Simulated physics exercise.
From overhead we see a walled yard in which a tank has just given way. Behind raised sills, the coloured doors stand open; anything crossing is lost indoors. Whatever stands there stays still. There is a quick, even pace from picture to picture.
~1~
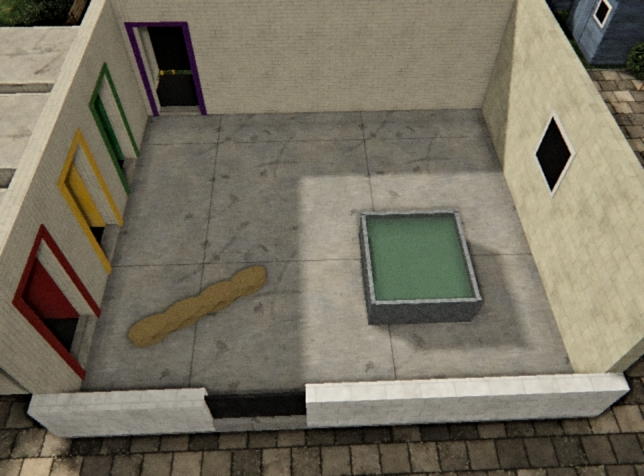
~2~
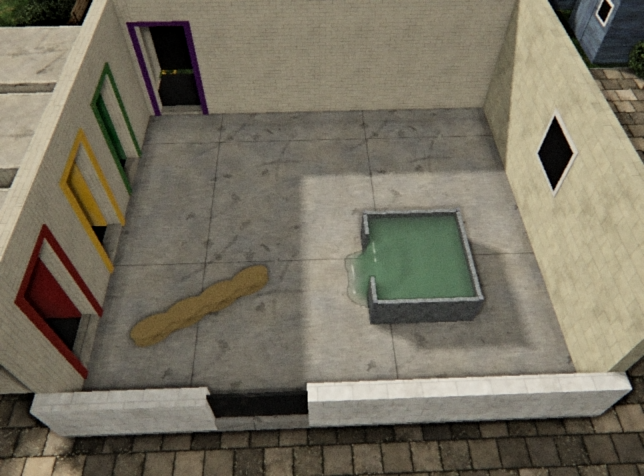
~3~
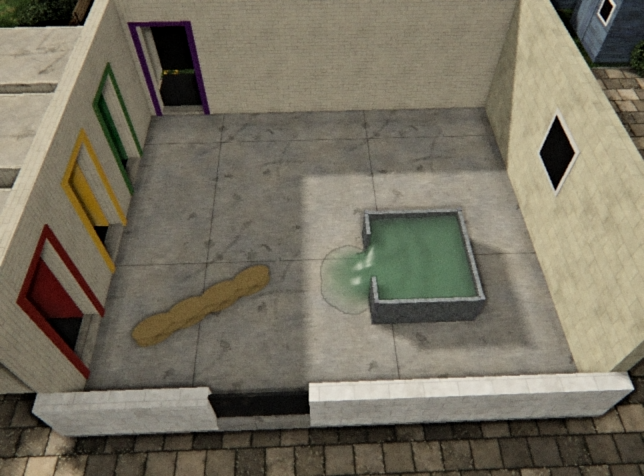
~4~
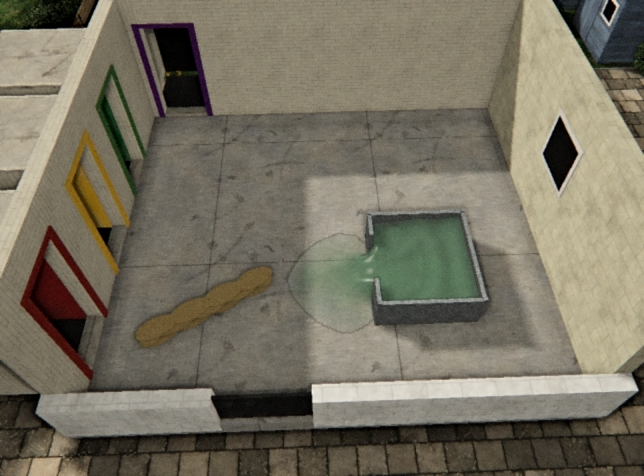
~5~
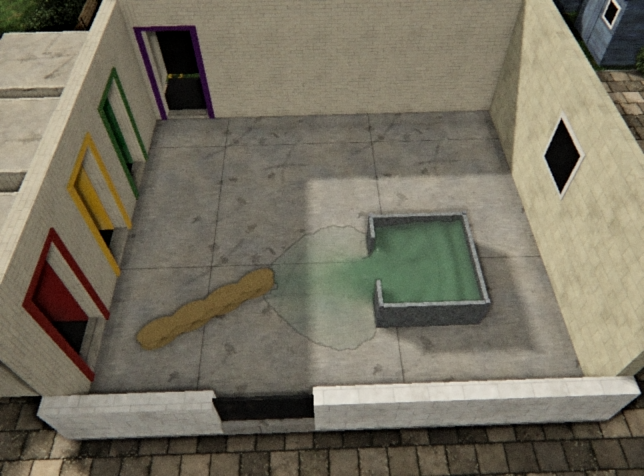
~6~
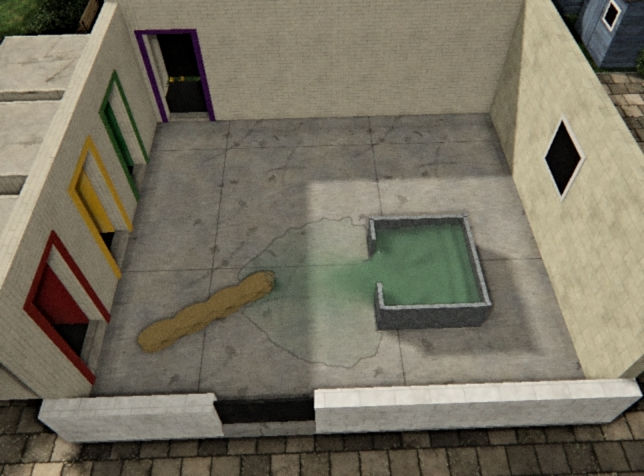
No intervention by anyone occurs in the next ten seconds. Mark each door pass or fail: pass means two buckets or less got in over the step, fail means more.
Purple door - fail, yellow door - pass, green door - fail, red door - pass.
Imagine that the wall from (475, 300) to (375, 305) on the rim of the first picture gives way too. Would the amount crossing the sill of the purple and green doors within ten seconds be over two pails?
The purple door falls short and the green door falls short.
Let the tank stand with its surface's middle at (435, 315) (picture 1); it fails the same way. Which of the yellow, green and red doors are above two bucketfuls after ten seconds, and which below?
Result: Yellow door stays inside the limit, green door stays inside the limit, red door tops the limit.
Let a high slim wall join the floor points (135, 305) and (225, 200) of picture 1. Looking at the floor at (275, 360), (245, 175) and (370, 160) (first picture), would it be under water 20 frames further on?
Point by point: First submerged, second submerged, third not reached.
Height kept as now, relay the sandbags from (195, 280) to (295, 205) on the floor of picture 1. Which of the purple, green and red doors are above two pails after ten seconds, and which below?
Note: Purple stays within bounds; green stays within bounds; red breaks the threshold.
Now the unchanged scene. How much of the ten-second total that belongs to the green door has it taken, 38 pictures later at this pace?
My guess is about 80 %.
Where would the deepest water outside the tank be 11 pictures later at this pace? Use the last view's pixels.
Look near (85, 418).
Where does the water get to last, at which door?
Answer - the one in purple.
A moment on, water covers 20 % of the floor; the purple door not reached, the yellow door not reached, the green door not reached, the red door not reached.
Next, water covers 35 % of the floor; the purple door not reached, the yellow door wet at the sill, nothing in, the green door not reached, the red door not reached.
Then, water covers 40 % of the floor; the purple door not reached, the yellow door under two buckets in, the green door over two buckets in, the red door wet at the sill, nothing in.
Later, water covers 50 % of the floor; the purple door over two buckets in, the yellow door under two buckets in, the green door over two buckets in, the red door under two buckets in.
In the end, water covers 70 % of the floor; the purple door over two buckets in, the yellow door under two buckets in, the green door over two buckets in, the red door under two buckets in.
